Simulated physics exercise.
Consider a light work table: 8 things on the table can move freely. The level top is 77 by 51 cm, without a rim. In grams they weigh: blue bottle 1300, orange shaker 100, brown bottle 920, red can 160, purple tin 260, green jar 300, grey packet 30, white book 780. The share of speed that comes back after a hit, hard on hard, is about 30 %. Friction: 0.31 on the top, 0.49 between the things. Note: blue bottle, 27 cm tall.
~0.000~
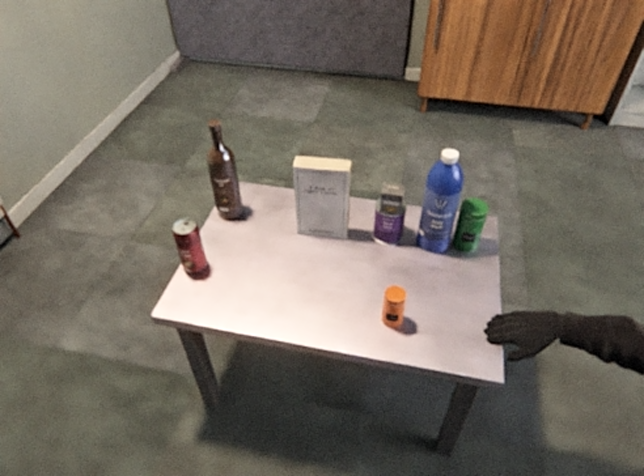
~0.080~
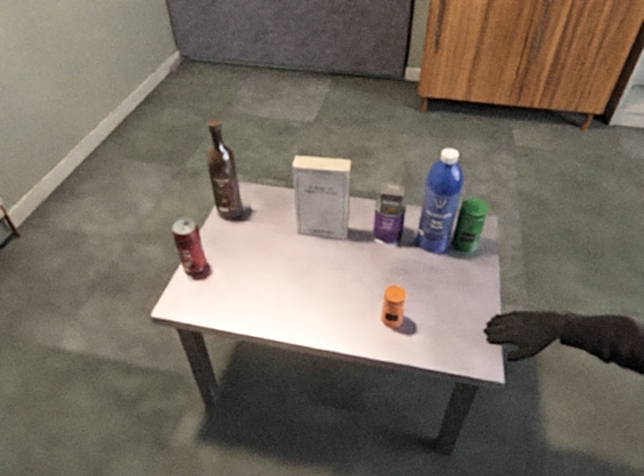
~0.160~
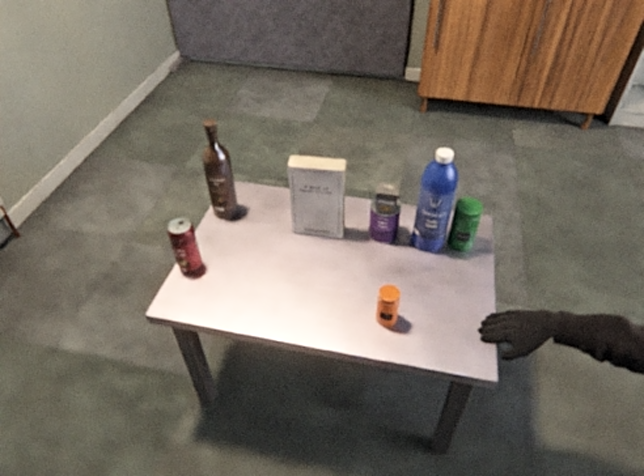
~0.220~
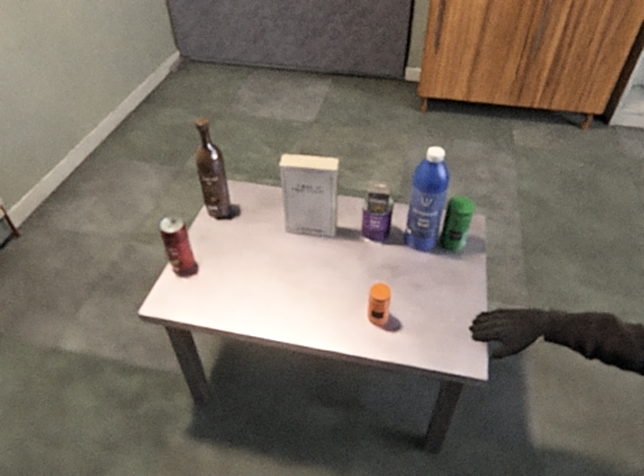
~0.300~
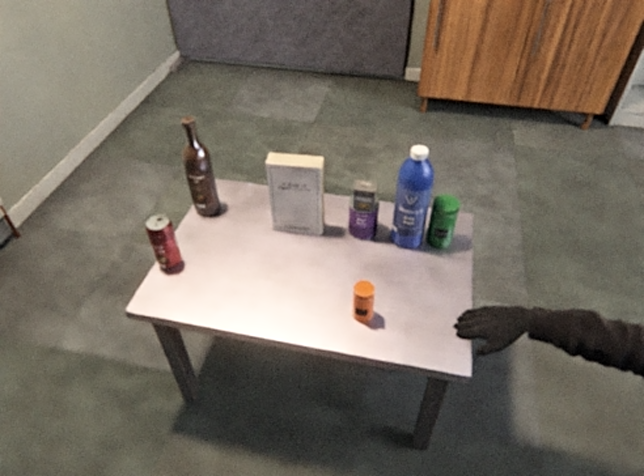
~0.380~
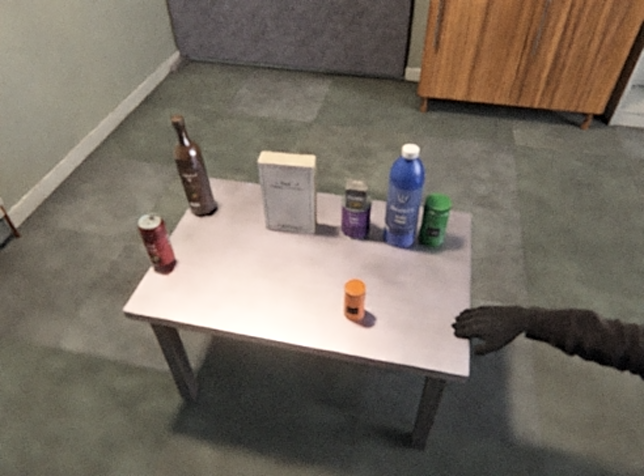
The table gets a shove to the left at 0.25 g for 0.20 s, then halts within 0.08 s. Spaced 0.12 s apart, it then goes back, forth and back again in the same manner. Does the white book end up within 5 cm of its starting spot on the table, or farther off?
Stays close.
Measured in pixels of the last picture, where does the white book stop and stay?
End position: Roughly (327, 200).
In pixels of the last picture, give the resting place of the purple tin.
Near (388, 220).
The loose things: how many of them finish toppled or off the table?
Total: 1.
After 0.78 s, brown bottle leaning 4°.
After 1.08 s, table along by 6 cm; brown bottle leaning 42°.
After 1.28 s, table along by 7 cm; brown bottle on its side; grey packet slid 2 cm; purple tin slid 2 cm.
After 1.58 s, brown bottle on its side.
At rest (3.3 s), tipped over on the table, brown bottle; the other 7 in place, give or take 5 cm. Seen from the same camera at the end, white book near (326, 200).
